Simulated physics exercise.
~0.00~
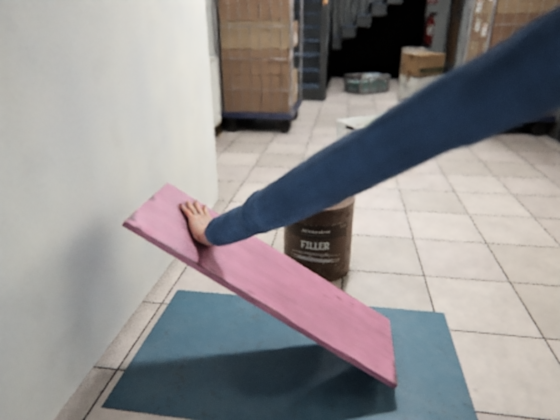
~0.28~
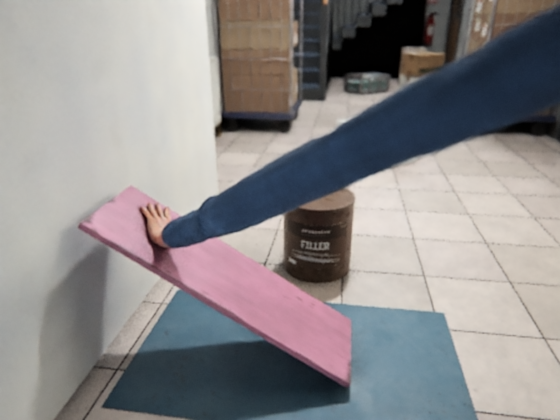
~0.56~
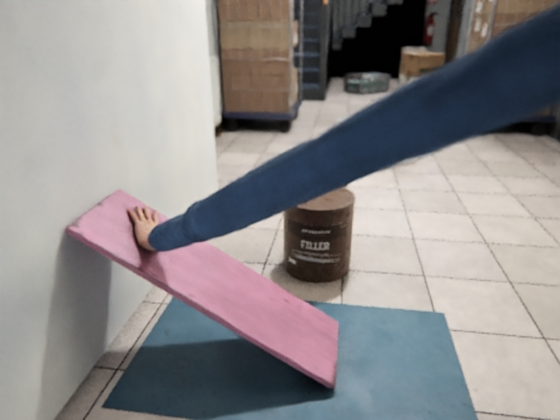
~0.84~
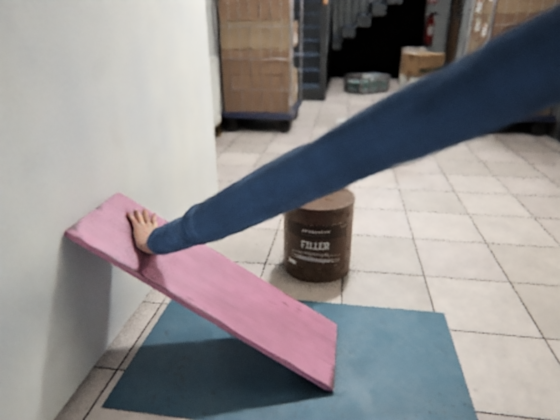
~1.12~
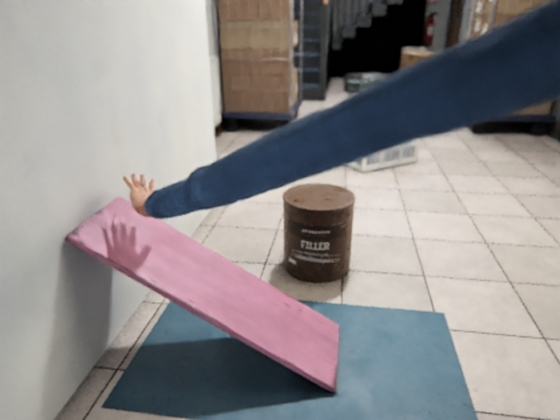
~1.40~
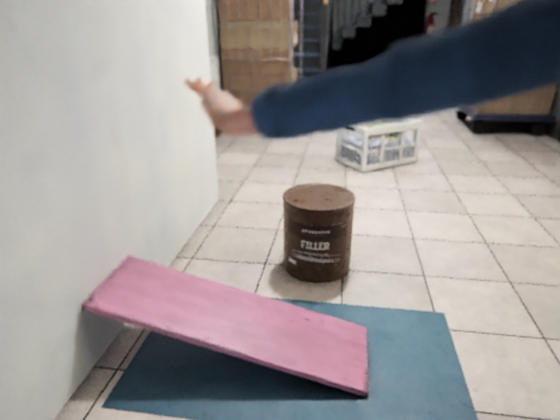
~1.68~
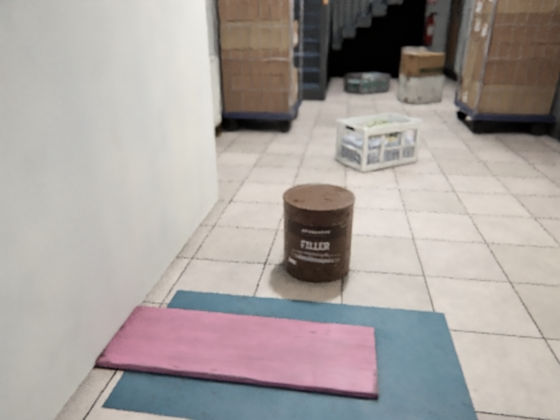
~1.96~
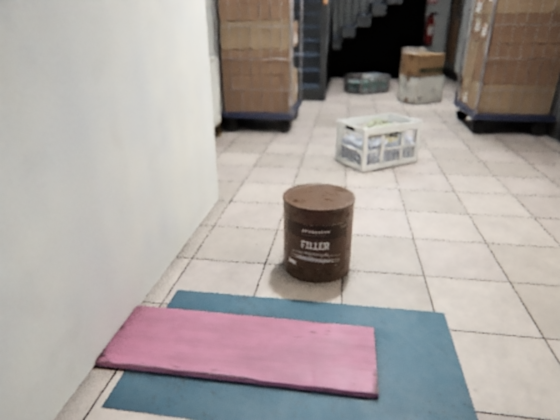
Pink board being leaned against a white wall by a hand, then released, sliding down to lie flat beside a brown pail.
